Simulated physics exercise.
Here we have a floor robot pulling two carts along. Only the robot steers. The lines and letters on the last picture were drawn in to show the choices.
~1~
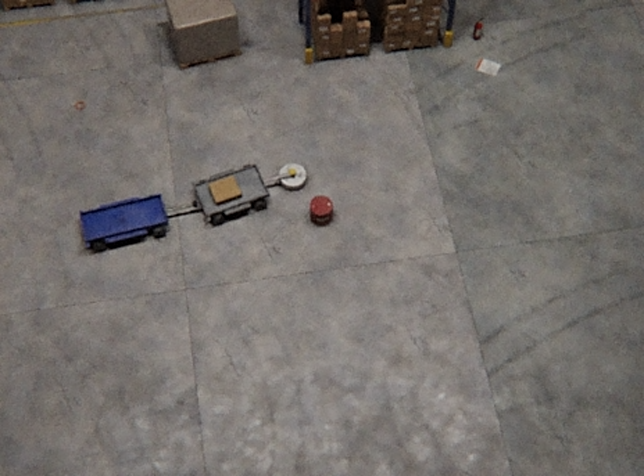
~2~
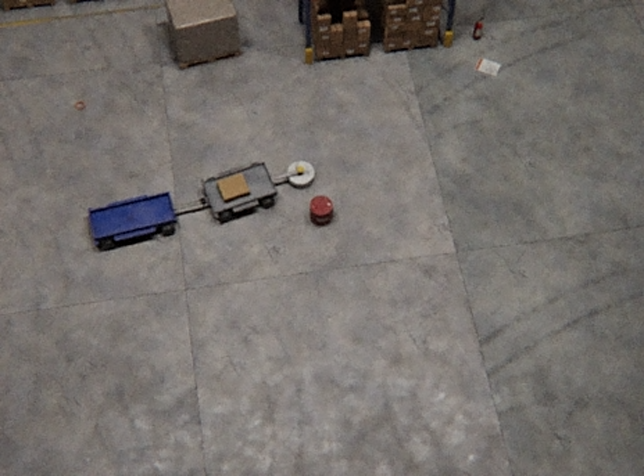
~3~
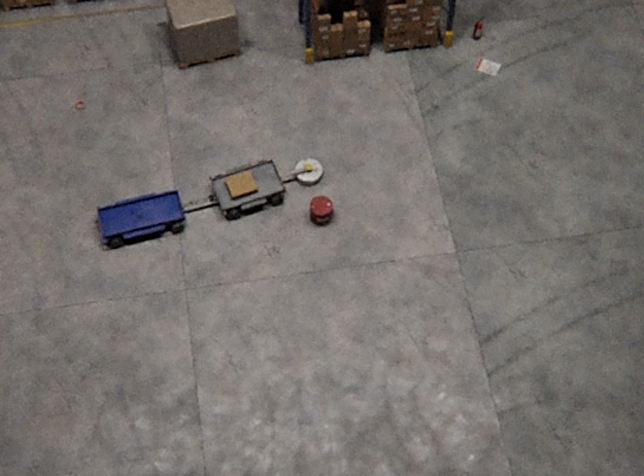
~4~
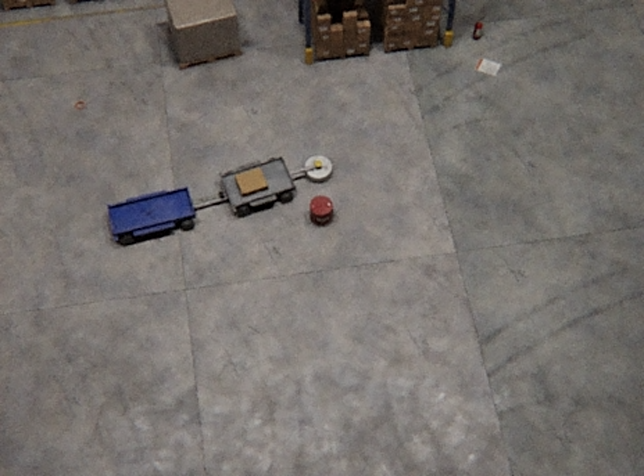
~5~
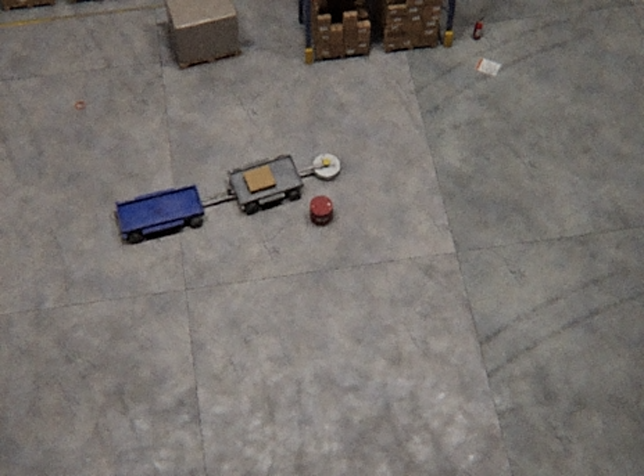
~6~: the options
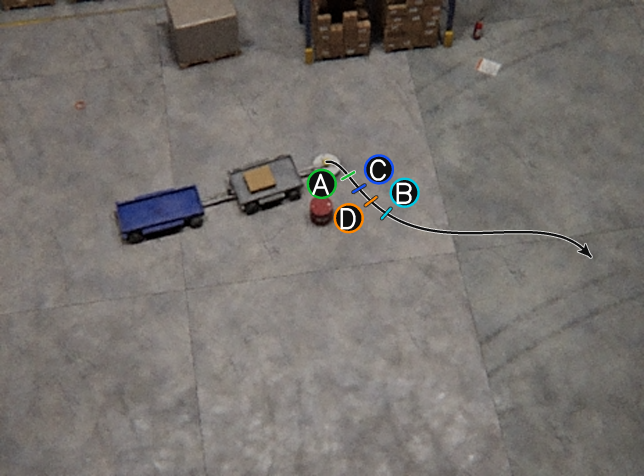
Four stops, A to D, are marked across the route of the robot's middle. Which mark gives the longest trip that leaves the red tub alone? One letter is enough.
The farthest safe stop is C.
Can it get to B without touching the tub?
For that mark, no.
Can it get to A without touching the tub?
Yes.
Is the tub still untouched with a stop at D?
For that mark, no.
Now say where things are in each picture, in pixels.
The first picture shows red tub (321, 216); robot (293, 176); grey cart (232, 190).
The second picture shows robot (301, 173); grey cart (240, 188); blue cart (133, 217); red tub (321, 216).
The third picture shows robot (309, 171); grey cart (248, 185); blue cart (141, 215); red tub (321, 216).
The fourth picture shows robot (318, 168); grey cart (258, 182); blue cart (151, 212); red tub (321, 216).
The fifth picture shows robot (327, 166); grey cart (266, 180); blue cart (160, 210); red tub (321, 216).
On the marked copy, A at (348, 176); B at (386, 213); C at (359, 189); D at (371, 201); the route from (327, 162) via (445, 232) to (591, 257).
With C. Early on, robot (341, 172), last cart (173, 207).
Further on, robot (351, 183), last cart (183, 204).
At the end, robot (359, 193), last cart (192, 201); nothing has been touched.
As for the rest, A is safe but short; B is too far, the tub has been hit; D is too far, the tub has been hit.
